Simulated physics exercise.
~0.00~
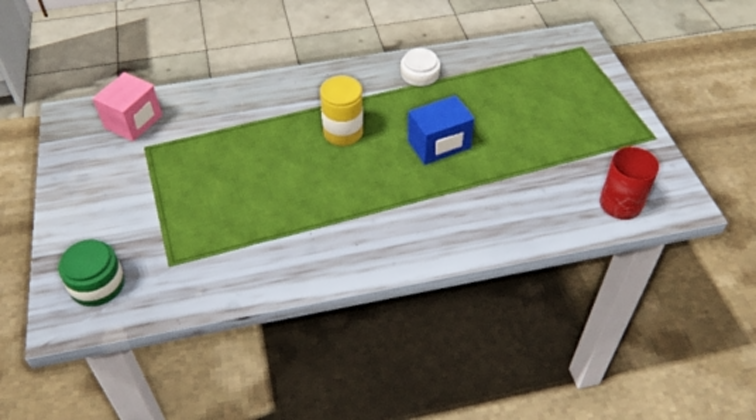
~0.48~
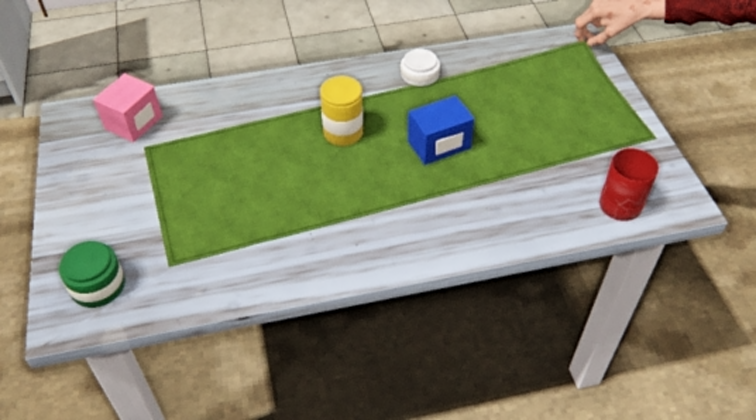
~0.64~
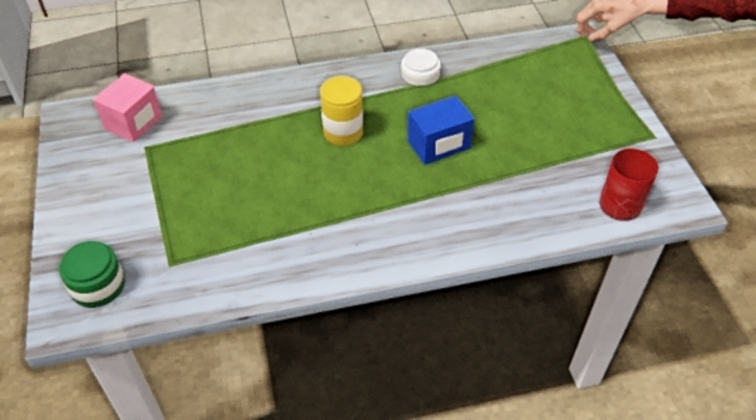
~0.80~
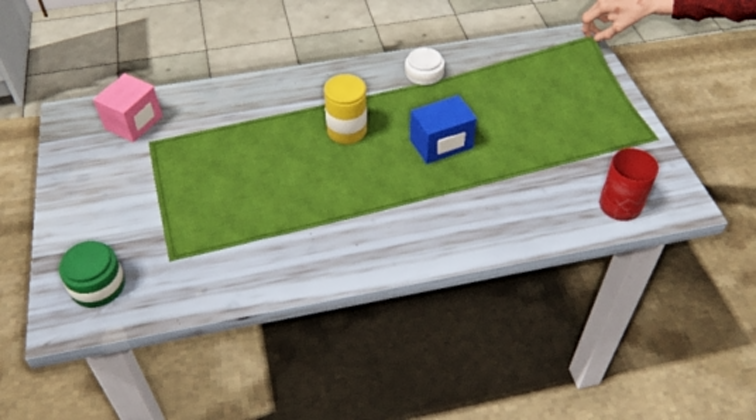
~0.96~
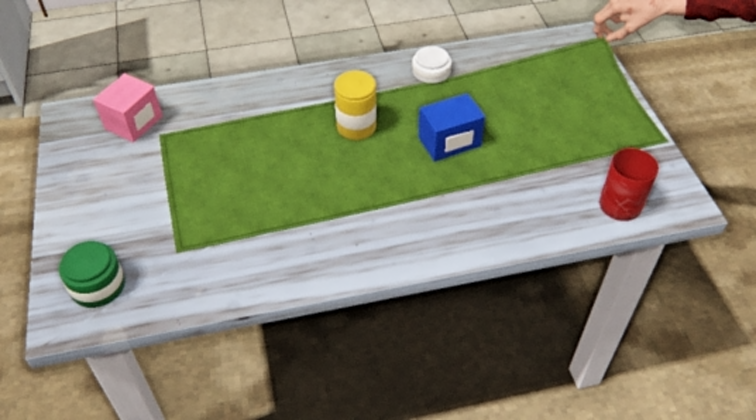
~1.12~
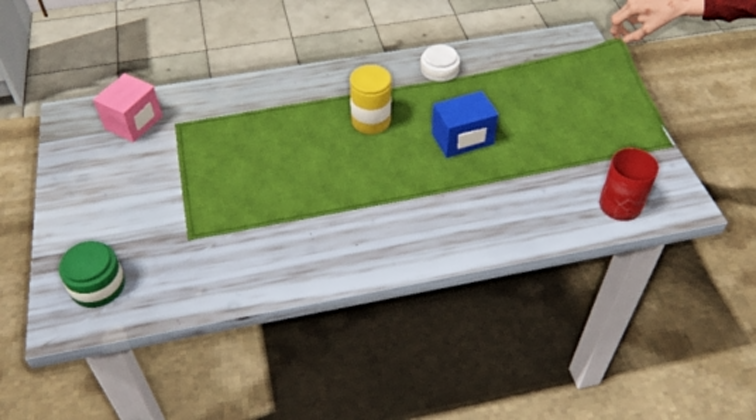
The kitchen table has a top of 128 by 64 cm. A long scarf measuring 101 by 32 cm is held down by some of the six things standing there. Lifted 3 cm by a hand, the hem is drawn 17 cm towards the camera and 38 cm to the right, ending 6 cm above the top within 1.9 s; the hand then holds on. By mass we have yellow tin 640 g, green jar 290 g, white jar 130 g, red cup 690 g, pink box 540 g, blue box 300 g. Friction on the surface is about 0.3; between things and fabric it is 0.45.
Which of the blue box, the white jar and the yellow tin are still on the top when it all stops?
At the end: The blue box still on top, the white jar still on top, the yellow tin still on top.
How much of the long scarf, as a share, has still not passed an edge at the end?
Share within the edges: Approx. 70 %.
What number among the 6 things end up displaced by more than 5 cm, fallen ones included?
After counting, the figure is 3.
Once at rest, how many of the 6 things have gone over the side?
It adds up to 0.
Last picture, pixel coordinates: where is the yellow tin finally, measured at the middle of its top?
Around (533, 52).
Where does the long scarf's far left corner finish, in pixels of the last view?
Around pixel (332, 69).
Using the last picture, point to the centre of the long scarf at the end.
(563, 116) or thereabouts.
At 1.5 s, 90 % of the long scarf is still over the top; yellow tin 17 cm off its start, blue box 14 cm off its start, white jar 6 cm off its start.
At 1.8 s, 80 % of the long scarf is still over the top; yellow tin 28 cm off its start, blue box 24 cm off its start, white jar 8 cm off its start.
At 2.2 s, 70 % of the long scarf is still over the top; yellow tin 38 cm off its start at (518, 51), blue box 33 cm off its start at (601, 97), white jar 8 cm off its start at (451, 47).
At 2.5 s, 70 % of the long scarf is still over the top; yellow tin 41 cm off its start, blue box 36 cm off its start, white jar 8 cm off its start.
At 4.1 s, 70 % of the long scarf is still over the top; yellow tin 41 cm off its start at (533, 52), blue box 36 cm off its start at (617, 97), white jar 8 cm off its start at (451, 47).
